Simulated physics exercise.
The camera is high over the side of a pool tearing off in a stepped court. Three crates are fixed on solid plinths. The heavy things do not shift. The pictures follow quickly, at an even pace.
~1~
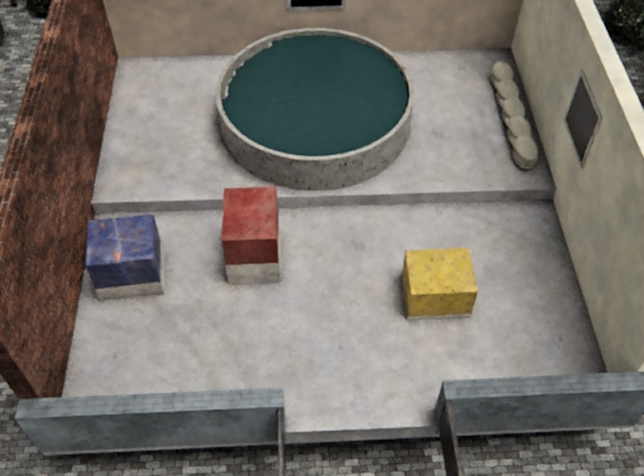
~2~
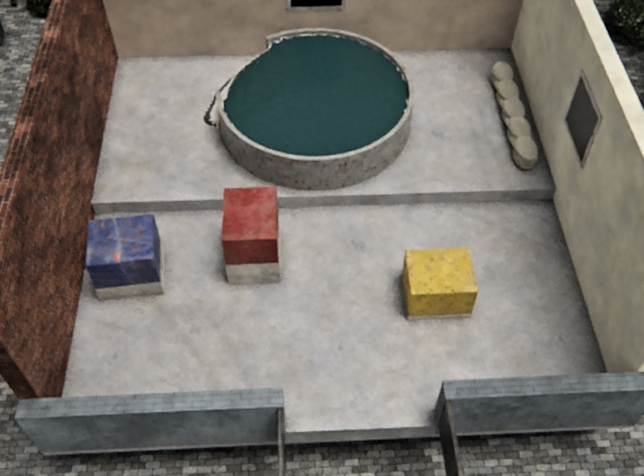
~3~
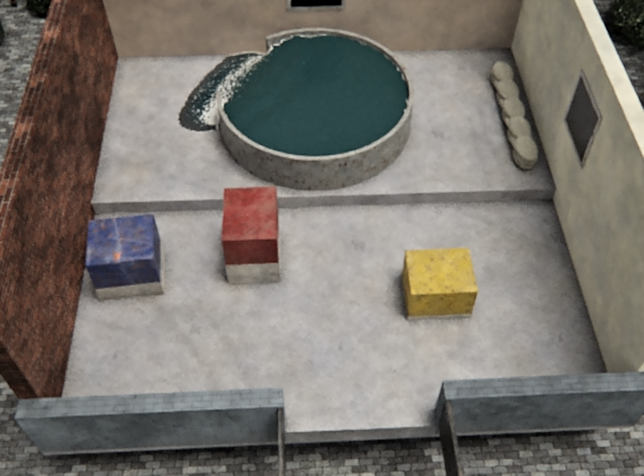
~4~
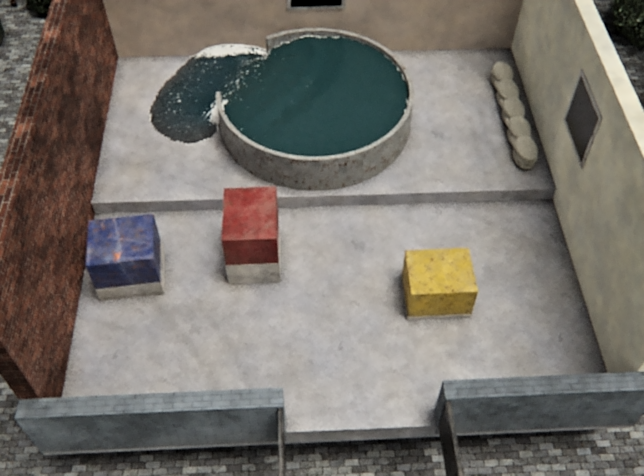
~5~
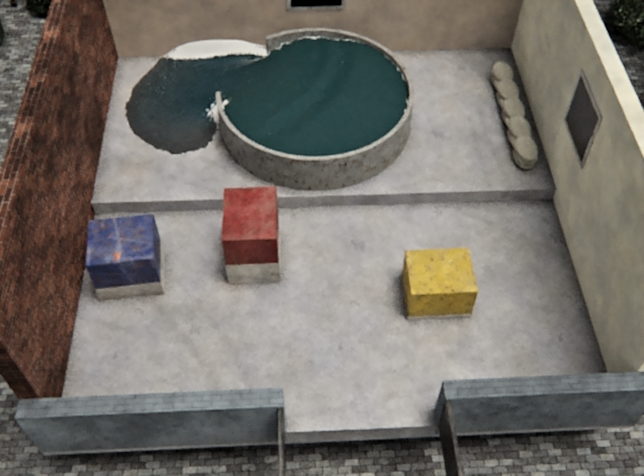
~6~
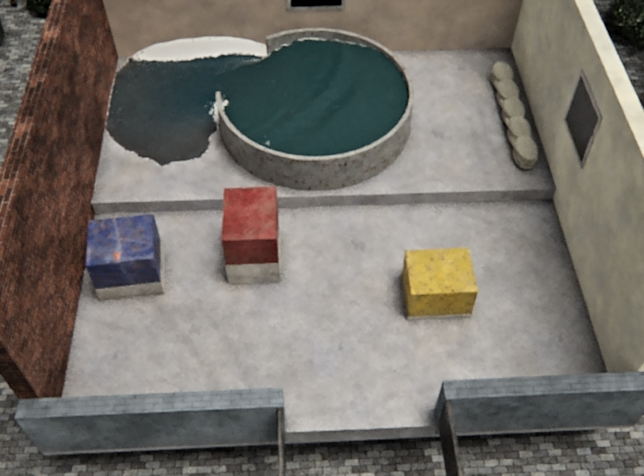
A round pool of dark water in a walled courtyard broke open at its left rim, and water poured through the gap, spreading left across the upper floor toward the brick wall.
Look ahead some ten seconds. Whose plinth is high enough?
The red crate stays dry; the yellow crate gets wet; the blue crate gets wet.
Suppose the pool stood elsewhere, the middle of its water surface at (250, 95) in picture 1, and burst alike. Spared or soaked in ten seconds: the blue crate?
Then: The blue one is topped.
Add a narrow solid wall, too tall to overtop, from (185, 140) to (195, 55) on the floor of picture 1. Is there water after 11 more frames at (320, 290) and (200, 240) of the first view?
As listed: Free of water, flooded.
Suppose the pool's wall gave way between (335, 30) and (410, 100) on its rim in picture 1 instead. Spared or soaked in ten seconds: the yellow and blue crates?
Yellow ends up wet; blue is spared.
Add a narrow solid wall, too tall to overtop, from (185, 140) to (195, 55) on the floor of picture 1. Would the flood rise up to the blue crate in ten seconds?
My reading: The blue one stays dry.
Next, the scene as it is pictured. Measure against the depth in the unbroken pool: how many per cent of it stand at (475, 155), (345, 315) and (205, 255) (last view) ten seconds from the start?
In that order: 2, 6 and 30 per cent.
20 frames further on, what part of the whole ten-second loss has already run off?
About 0 per cent.
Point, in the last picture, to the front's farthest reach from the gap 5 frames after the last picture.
At about (96, 185).
A moment on, water covers 10 % of the floor; the red crate not reached, the yellow crate not reached, the blue crate not reached.
Next, water covers 15 % of the floor; the red crate not reached, the yellow crate not reached, the blue crate not reached.
Then, water covers 40 % of the floor; the red crate water round its plinth, the yellow crate not reached, the blue crate water round its plinth.
Later, water covers 70 % of the floor; the red crate water round its plinth, the yellow crate water round its plinth, the blue crate water round its plinth.
In the end, water covers 90 % of the floor; the red crate stayed above the water, the yellow crate was topped, the blue crate was topped.
